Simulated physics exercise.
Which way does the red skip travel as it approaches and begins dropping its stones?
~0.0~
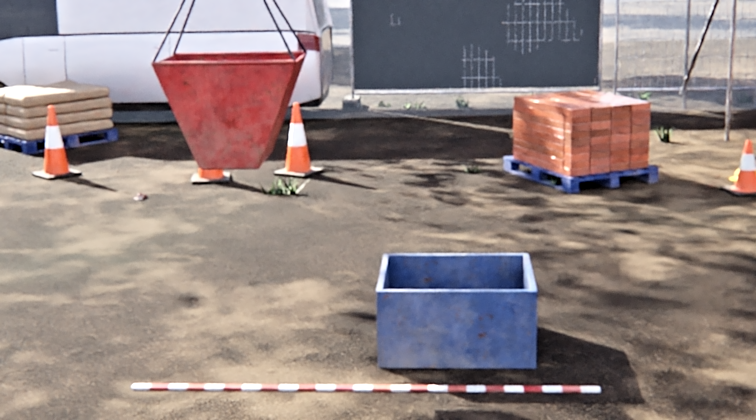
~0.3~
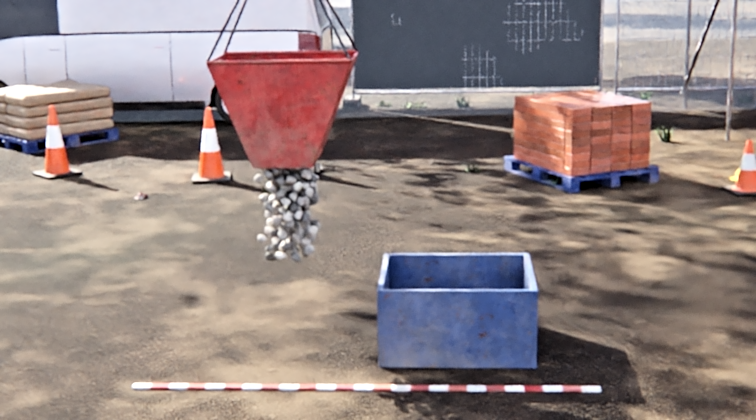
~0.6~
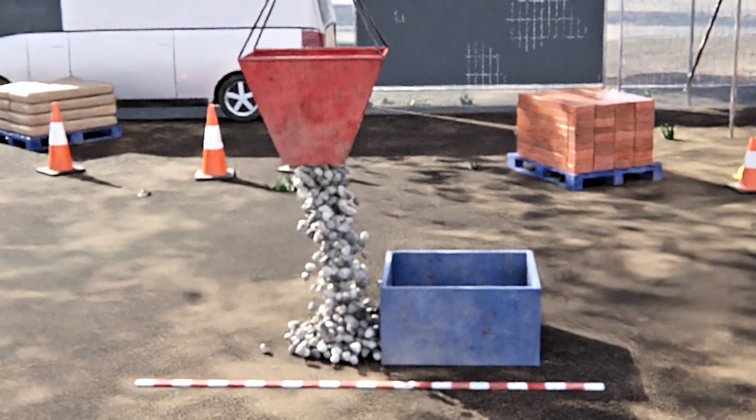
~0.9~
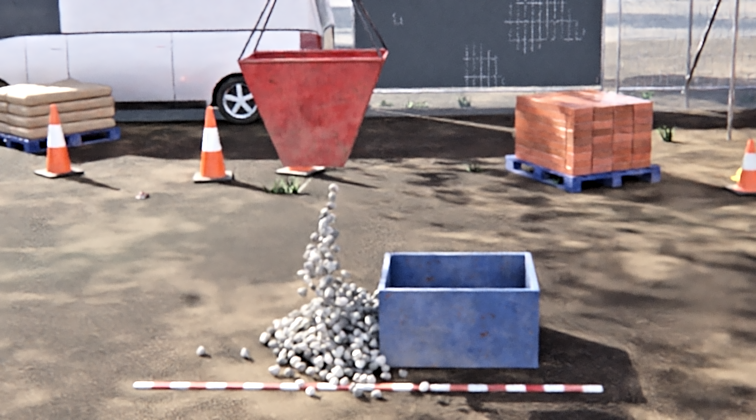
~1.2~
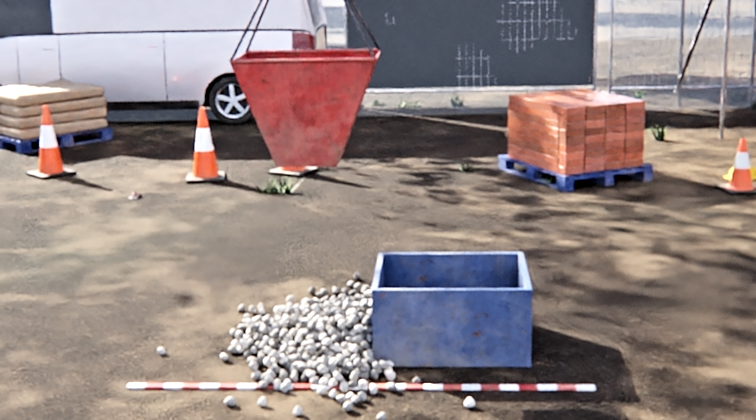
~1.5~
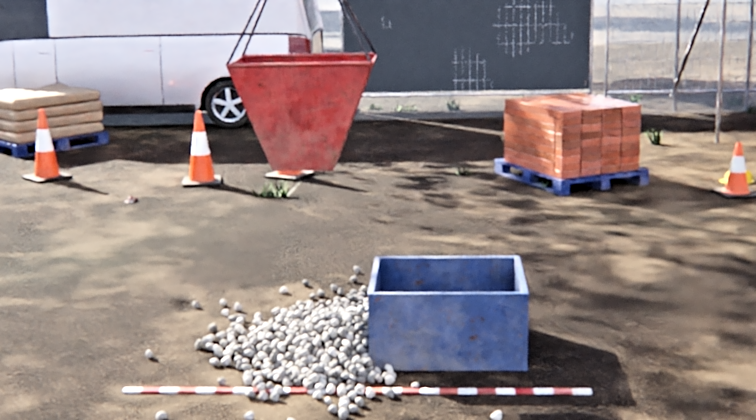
The red skip travels to the right, toward the blue bin.
